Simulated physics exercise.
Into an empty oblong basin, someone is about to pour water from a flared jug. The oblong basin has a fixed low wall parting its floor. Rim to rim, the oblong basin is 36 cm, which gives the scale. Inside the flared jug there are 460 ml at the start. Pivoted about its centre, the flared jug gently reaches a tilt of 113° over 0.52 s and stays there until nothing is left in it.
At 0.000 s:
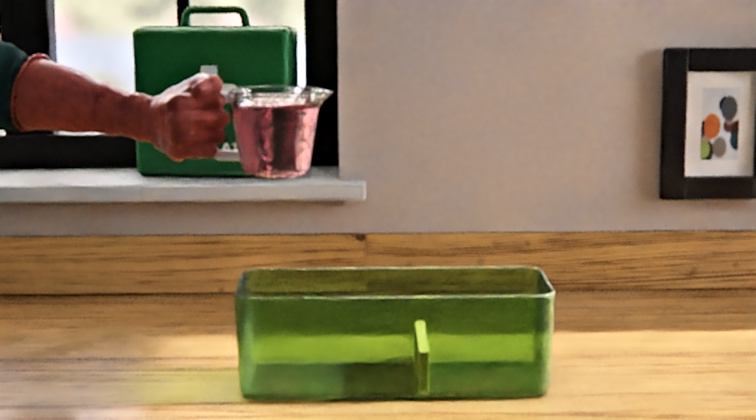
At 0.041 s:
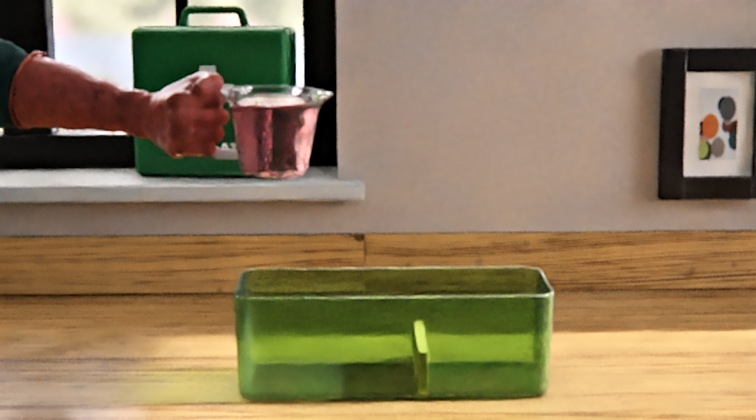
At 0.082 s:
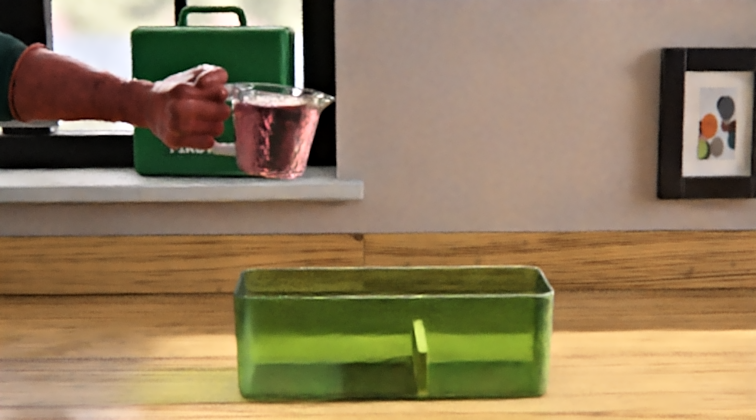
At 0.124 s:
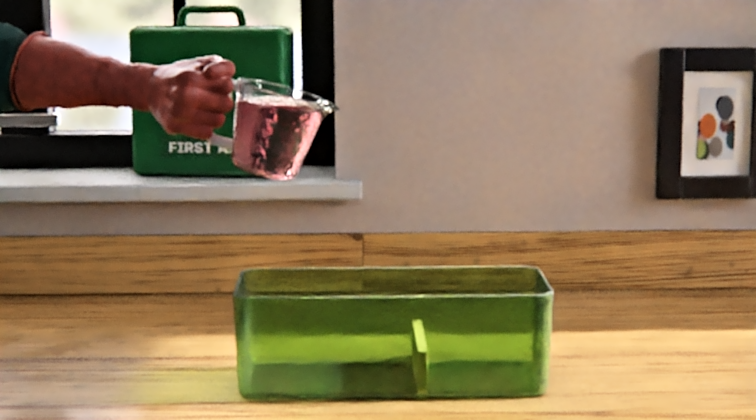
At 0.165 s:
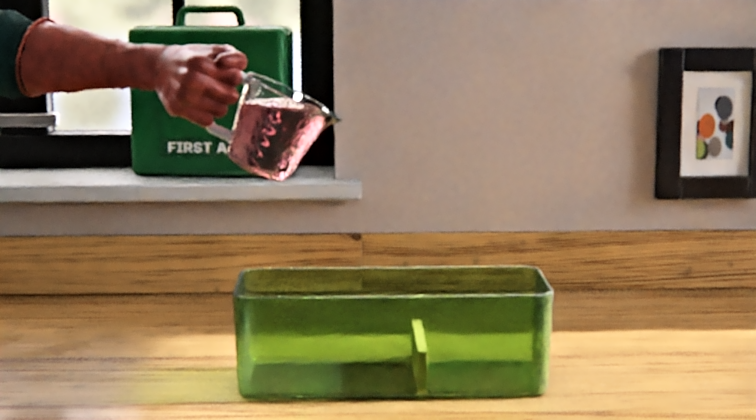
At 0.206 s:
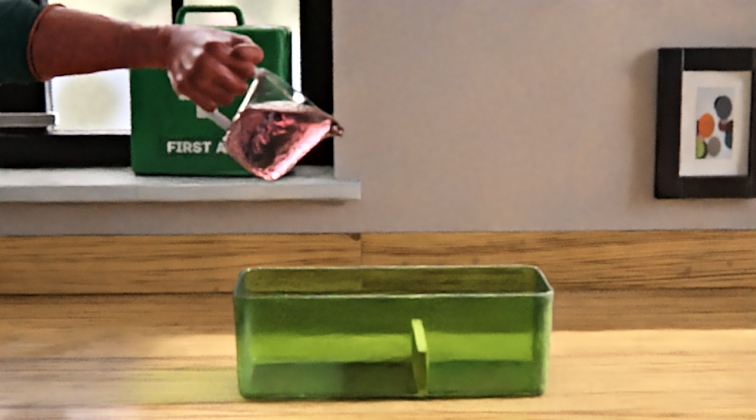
A hand holding a clear flared jug of pink liquid keeps it almost level above an empty green oblong basin on a wooden surface. The hand then tilts the jug steadily to the right, lifting its handle side, and the liquid shifts toward the lowered spout until it reaches the edge.
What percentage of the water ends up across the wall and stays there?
About 4 per cent.
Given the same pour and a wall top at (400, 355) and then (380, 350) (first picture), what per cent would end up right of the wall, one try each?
30 per cent first, 45 per cent second.
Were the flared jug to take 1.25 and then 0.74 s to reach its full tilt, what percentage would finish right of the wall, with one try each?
I'd expect close to 5 per cent and then close to 5 per cent.
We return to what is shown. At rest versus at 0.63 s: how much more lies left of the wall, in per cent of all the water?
That is roughly 5 in a hundred of the whole.
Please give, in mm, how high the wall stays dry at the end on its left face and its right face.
Noted: Left near 38 mm, right near 50 mm.
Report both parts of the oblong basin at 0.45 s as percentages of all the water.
26 per cent left and 0 right, roughly.
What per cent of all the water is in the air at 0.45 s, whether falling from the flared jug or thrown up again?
Share: Roughly 44 per cent.
After 0.45 s the tilt is 108° and 30 per cent is still to pour, 26 is left of the wall and 0 right of it.
After 0.63 s the tilt is 113° and 2 per cent is still to pour, 84 is left of the wall and 0 right of it.
After 0.82 s the tilt is 113° and 0 per cent is still to pour, 89 is left of the wall and 3 right of it.
After 1.02 s the tilt is 113° and 0 per cent is still to pour, 89 is left of the wall and 4 right of it.
In the end 89 per cent lies left of the wall, 4 right of it and 7 outside.
